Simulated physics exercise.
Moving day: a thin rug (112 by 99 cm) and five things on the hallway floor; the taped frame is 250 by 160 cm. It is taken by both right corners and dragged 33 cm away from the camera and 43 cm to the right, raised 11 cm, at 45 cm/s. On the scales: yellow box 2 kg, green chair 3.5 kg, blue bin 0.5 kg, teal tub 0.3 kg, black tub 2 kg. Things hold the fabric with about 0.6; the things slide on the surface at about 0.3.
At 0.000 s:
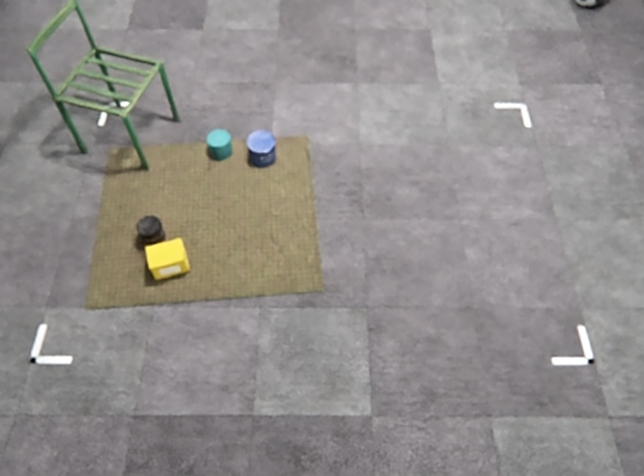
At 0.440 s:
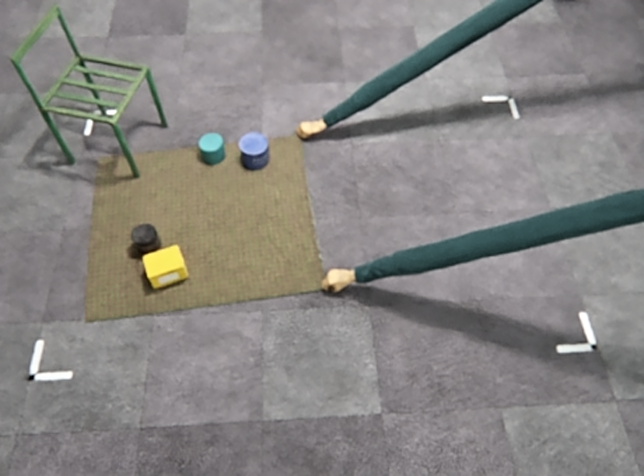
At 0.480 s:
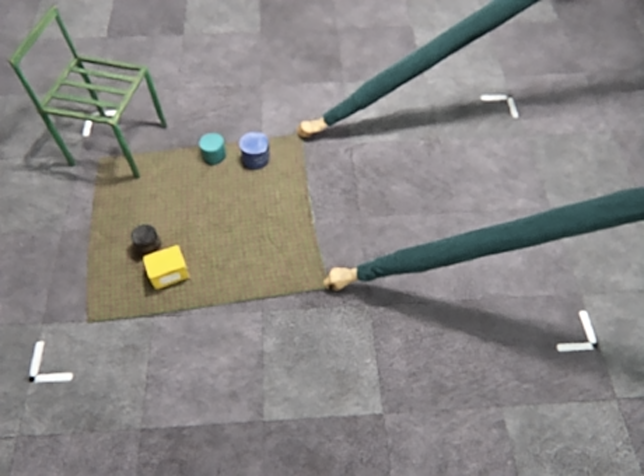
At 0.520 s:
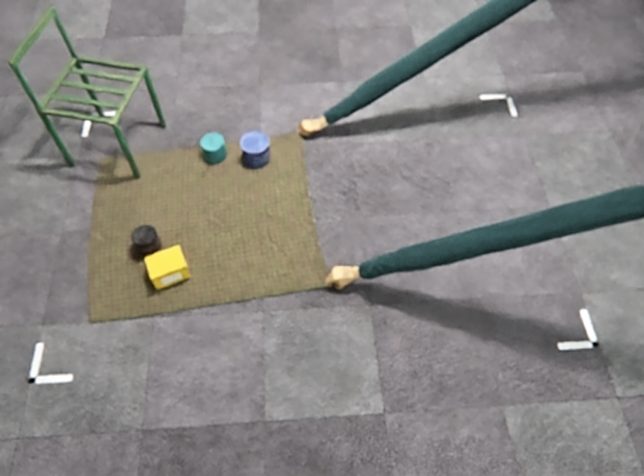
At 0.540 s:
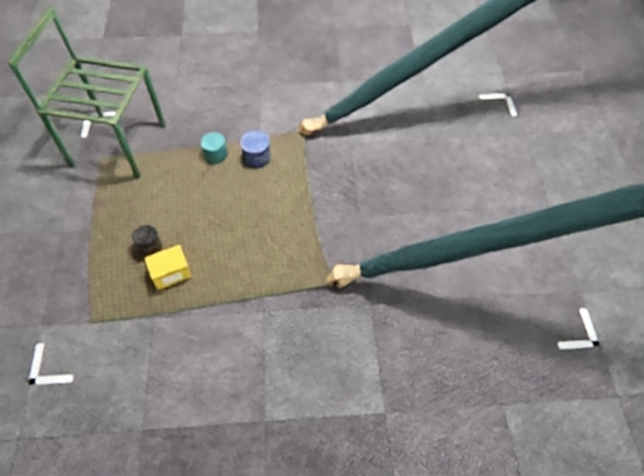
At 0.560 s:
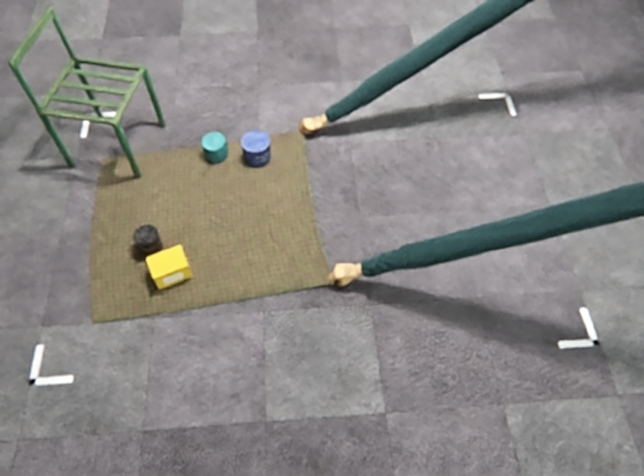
A thin brown rug lies on a grey tiled hallway floor marked with white corner brackets, seen from high above at an angle. A green chair stands at its upper left, teal and blue containers sit near its top edge, and a black tub and yellow box rest lower left. The view shifts slightly as two green-sleeved arms appear, gripping both right corners, and the rug creeps barely rightward.
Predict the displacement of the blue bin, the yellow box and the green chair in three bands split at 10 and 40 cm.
In order: The blue bin travels a long way; the yellow box reaches the top band; the green chair shifts a middling way.
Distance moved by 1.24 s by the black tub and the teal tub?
Black tub 35 cm, teal tub 35 cm.
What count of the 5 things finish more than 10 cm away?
I count 5.
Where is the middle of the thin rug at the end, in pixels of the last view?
Around (288, 167).
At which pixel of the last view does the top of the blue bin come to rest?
Around (330, 95).
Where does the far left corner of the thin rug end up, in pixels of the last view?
At about (181, 115).
After 0.9 s, middle of the thin rug at (232, 204); blue bin 19 cm off its start, yellow box 18 cm off its start, green chair 9 cm off its start.
After 1.2 s, middle of the thin rug at (256, 188); blue bin 34 cm off its start, yellow box 34 cm off its start, green chair 17 cm off its start.
After 1.6 s, middle of the thin rug at (277, 172); blue bin 48 cm off its start at (321, 100), yellow box 48 cm off its start at (249, 209), green chair 27 cm off its start at (144, 72).
After 1.9 s, middle of the thin rug at (288, 167); yellow box 56 cm off its start, blue bin 55 cm off its start, green chair 32 cm off its start.
After 2.5 s, middle of the thin rug at (288, 167); yellow box 56 cm off its start at (261, 202), blue bin 55 cm off its start at (330, 95), green chair 32 cm off its start at (154, 69), teal tub 56 cm off its start at (291, 96).
